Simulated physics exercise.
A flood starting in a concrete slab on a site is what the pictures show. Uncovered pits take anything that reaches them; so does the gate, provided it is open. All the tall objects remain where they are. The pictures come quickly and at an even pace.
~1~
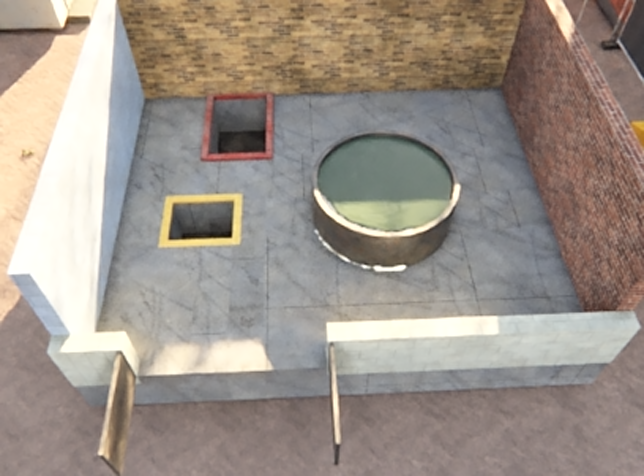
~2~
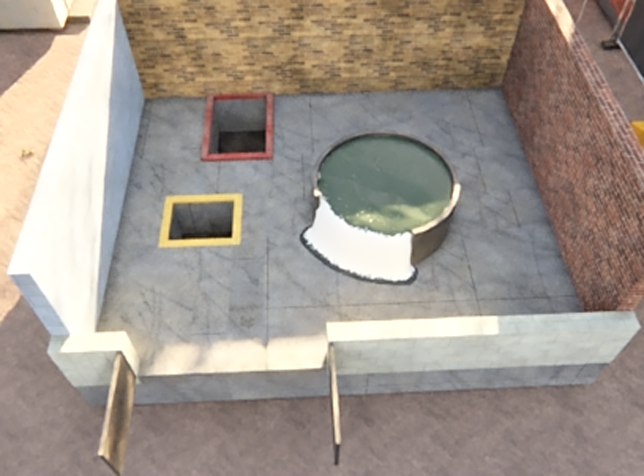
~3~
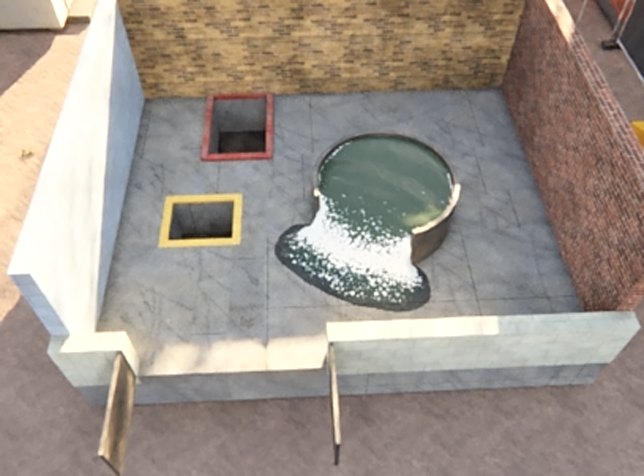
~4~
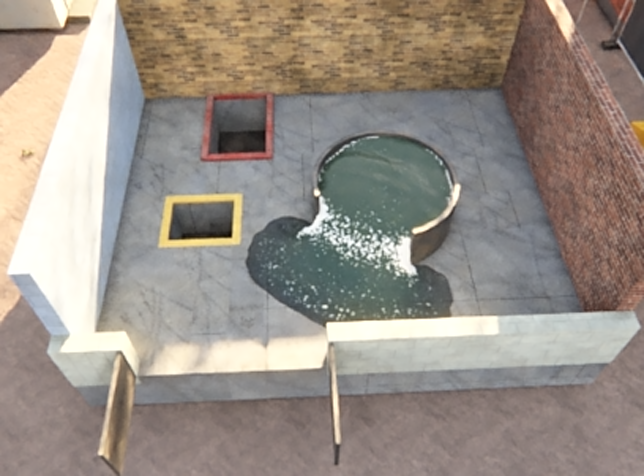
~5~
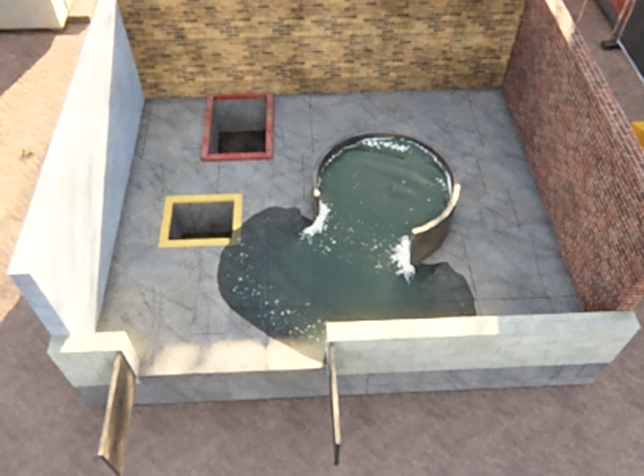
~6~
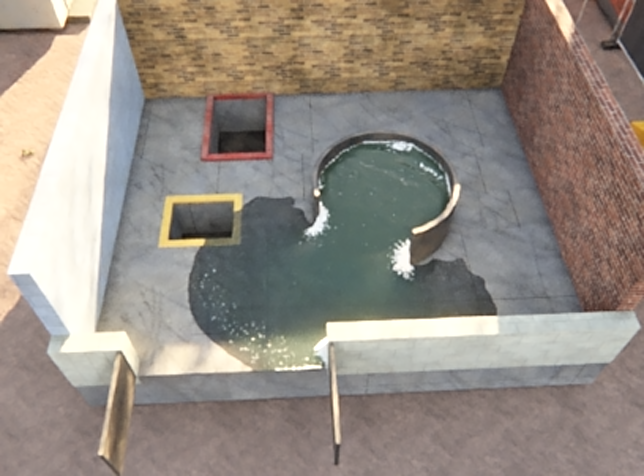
The footage shows a round tank of green water in a walled concrete slab bursting open at its front, foaming water pouring out and spreading across the floor toward the low front wall and past the yellow-framed opening's corner.
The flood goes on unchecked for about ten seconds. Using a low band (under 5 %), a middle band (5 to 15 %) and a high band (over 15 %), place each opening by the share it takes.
The gate is in the high band; the yellow pit is in the middle band; the red pit is in the low band.
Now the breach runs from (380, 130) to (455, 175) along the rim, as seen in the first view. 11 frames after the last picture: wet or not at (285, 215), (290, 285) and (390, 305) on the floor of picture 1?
In the order asked: Out of reach, out of reach, out of reach.
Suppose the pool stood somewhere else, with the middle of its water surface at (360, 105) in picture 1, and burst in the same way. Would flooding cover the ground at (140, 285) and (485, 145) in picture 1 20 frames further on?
Soaked, untouched.
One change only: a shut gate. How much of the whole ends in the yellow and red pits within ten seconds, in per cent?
Parts in a hundred: Yellow 30, red 12.
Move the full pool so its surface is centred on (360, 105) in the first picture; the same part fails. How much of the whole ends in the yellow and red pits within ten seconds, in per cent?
Tally in per cent: Yellow pit 25, red pit 0.
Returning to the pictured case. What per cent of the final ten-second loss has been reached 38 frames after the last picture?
Approximately 85 %.
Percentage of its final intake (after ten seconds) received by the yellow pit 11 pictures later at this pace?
About 10 %.
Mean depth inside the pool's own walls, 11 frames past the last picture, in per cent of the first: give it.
34 percent or so.
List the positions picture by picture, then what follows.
In the first picture, the pool at (385, 183) is whole and still.
In the second picture, the front is at (411, 277), out from the gap at (354, 250).
In the third picture, water pours out at (354, 251) and has run to (423, 297).
In the fourth picture, the front is at a hidden place, out from the gap at (354, 253).
In the fifth picture, the front is at (224, 274), out from the gap at (354, 253).
In the sixth picture, the front is at (203, 321), out from the gap at (354, 253).
A moment on, water covers 30 % of the floor; the gate 7 %, the yellow pit 1 %, the red pit 0 %.
Next, water covers 35 % of the floor; the gate 20 %, the yellow pit 1 %, the red pit 0 %.
Then, water covers 45 % of the floor; the gate 32 %, the yellow pit 1 %, the red pit 0 %.
Later, water covers 75 % of the floor; the gate 42 %, the yellow pit 5 %, the red pit 0 %.
In the end, water covers 85 % of the floor; the gate 48 %, the yellow pit 8 %, the red pit 1 %.
